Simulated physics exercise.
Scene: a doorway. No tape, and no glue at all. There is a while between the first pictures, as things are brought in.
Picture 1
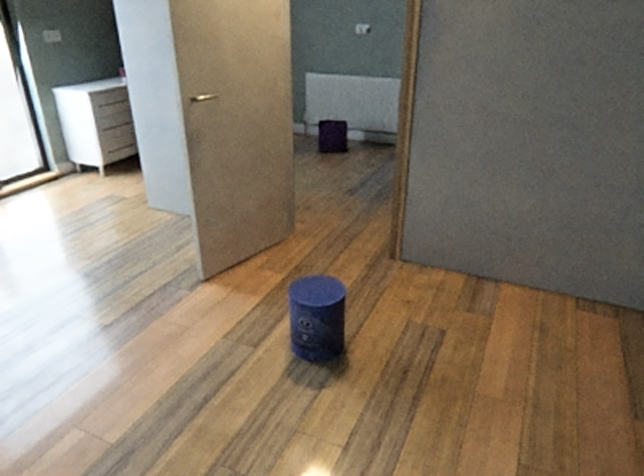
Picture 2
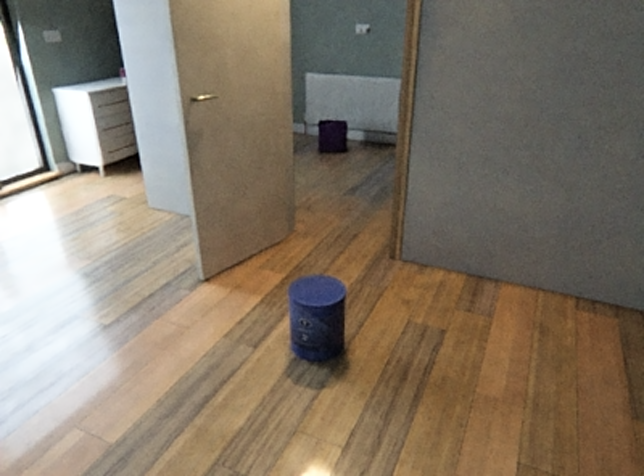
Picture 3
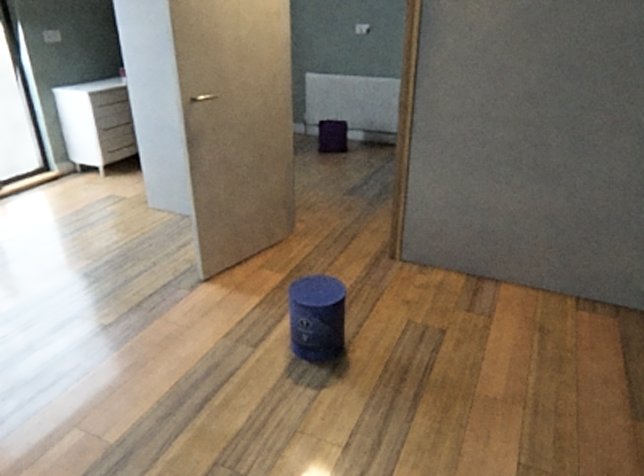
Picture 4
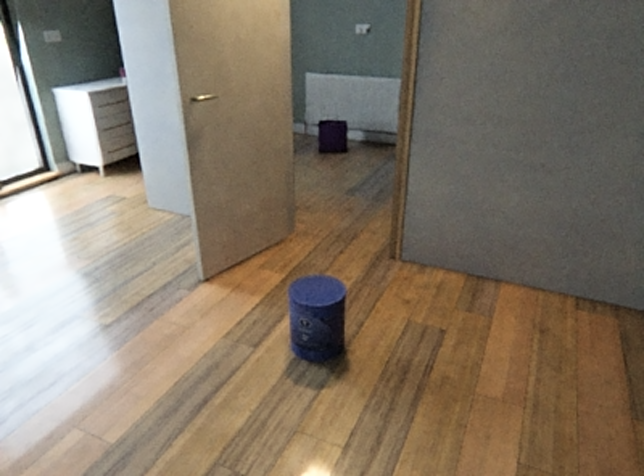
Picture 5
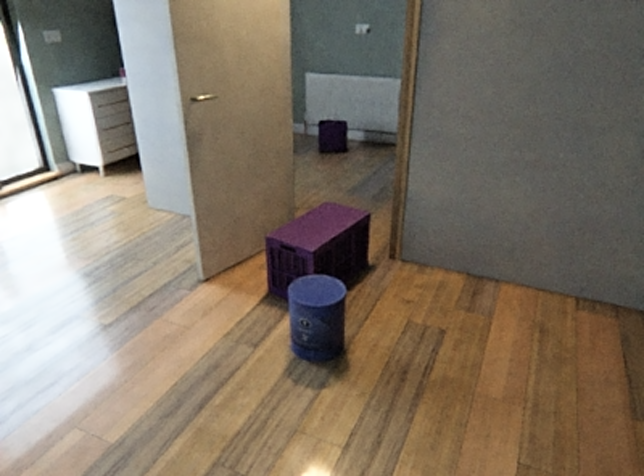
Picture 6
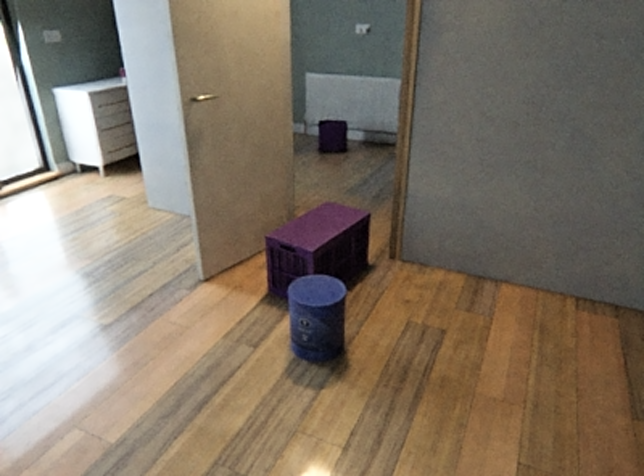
A pale door stands wide open in a room with a wood-plank floor, seen from a raised, fixed viewpoint, with a grey wall at right and a white chest of drawers at left. A blue pail sits near the centre, and a small purple object rests beyond the doorway by a radiator. Nothing moves at first, then a purple chest appears just behind the pail and stays still.
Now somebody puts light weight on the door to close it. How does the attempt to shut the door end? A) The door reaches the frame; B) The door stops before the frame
The door stops before the frame (B).
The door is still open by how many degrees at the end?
Roughly 70°.
Then, 0.50 s after the last picture, door 93° open.
Then, 0.80 s after the last picture, door 81° open.
At rest, door 71° open; both in place. Seen from the same camera at the end, purple chest near (321, 251).
